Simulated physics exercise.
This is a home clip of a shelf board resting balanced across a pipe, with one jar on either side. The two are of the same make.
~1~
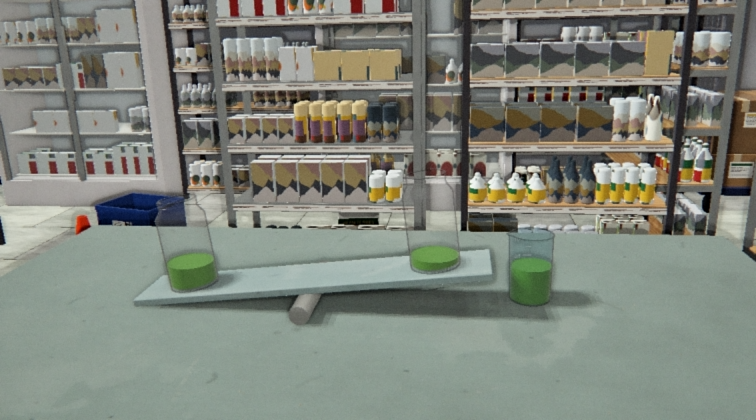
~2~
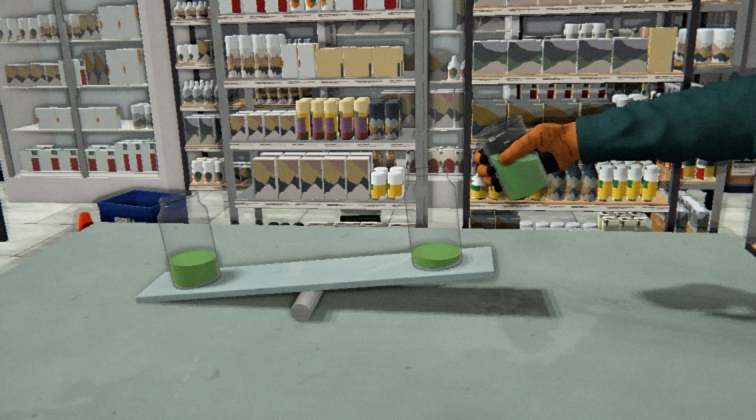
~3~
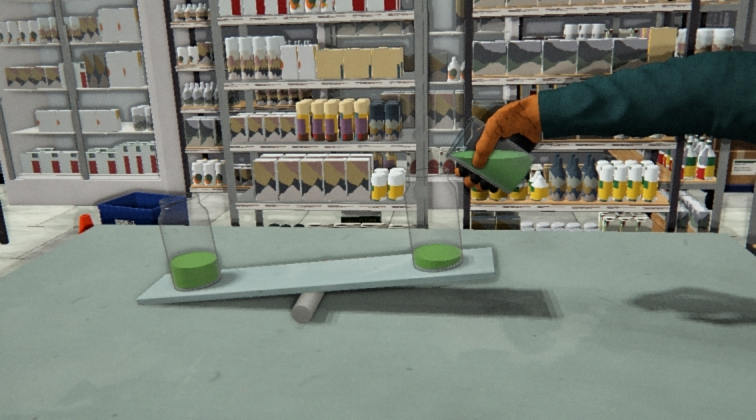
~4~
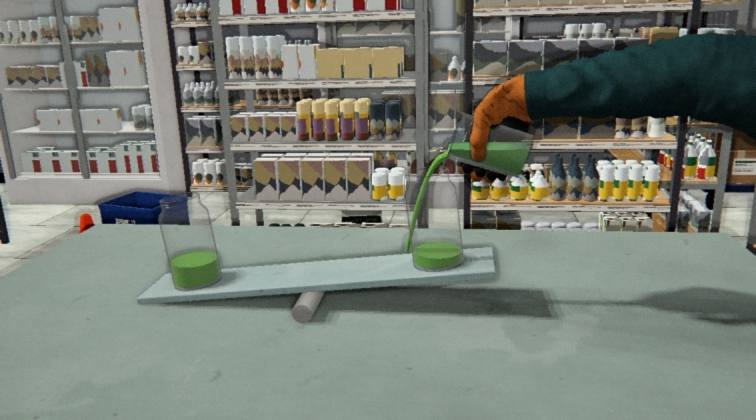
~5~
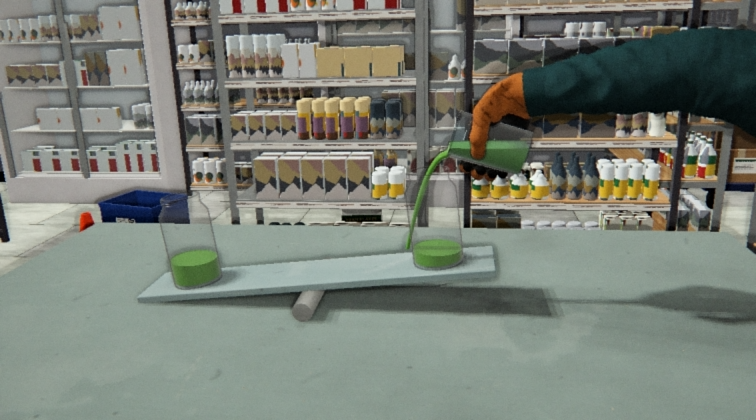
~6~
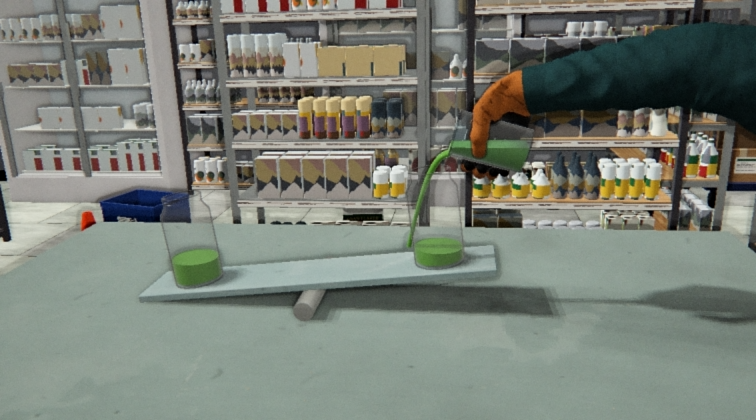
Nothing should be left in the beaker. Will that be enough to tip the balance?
Yes - most likely it will swap sides.
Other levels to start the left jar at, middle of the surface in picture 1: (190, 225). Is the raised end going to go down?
My guess is that it sits tight.
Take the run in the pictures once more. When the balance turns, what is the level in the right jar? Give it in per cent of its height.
Estimate: Around 25 per cent.
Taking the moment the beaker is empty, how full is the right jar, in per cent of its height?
35 %.
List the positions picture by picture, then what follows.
In the first frame, all is still; beaker (531, 265) about half full; right jar (430, 218) nearly empty, raised; left jar (186, 240) about a quarter full, on the low side.
The second frame shows the hand lifts the beaker; pipe (302, 310); right jar nearly empty, surface at (437, 252).
In the third frame, the beaker is brought over; beaker (490, 155) tipped 55° with all of its load; right jar (433, 216) nearly empty.
In the fourth frame, a stream runs into the right jar; pipe (303, 311); right jar nearly empty, surface at (437, 250); left jar about a quarter full, surface at (194, 260).
In the fifth frame, a stream runs into the right jar; beaker (489, 143) tipped 75° with nearly all of its load; right jar (433, 215) nearly empty.
In the sixth frame, a stream runs into the right jar; pipe (305, 309); right jar nearly empty, surface at (439, 246); left jar about a quarter full, surface at (195, 258).
Soon after, the right jar is about a quarter full; the shelf board leans as before.
Later, the right jar is about a third full; the shelf board has swung over, and that end is down.
In the end, the right jar is about a third full; the shelf board has swung over, and that end is down.
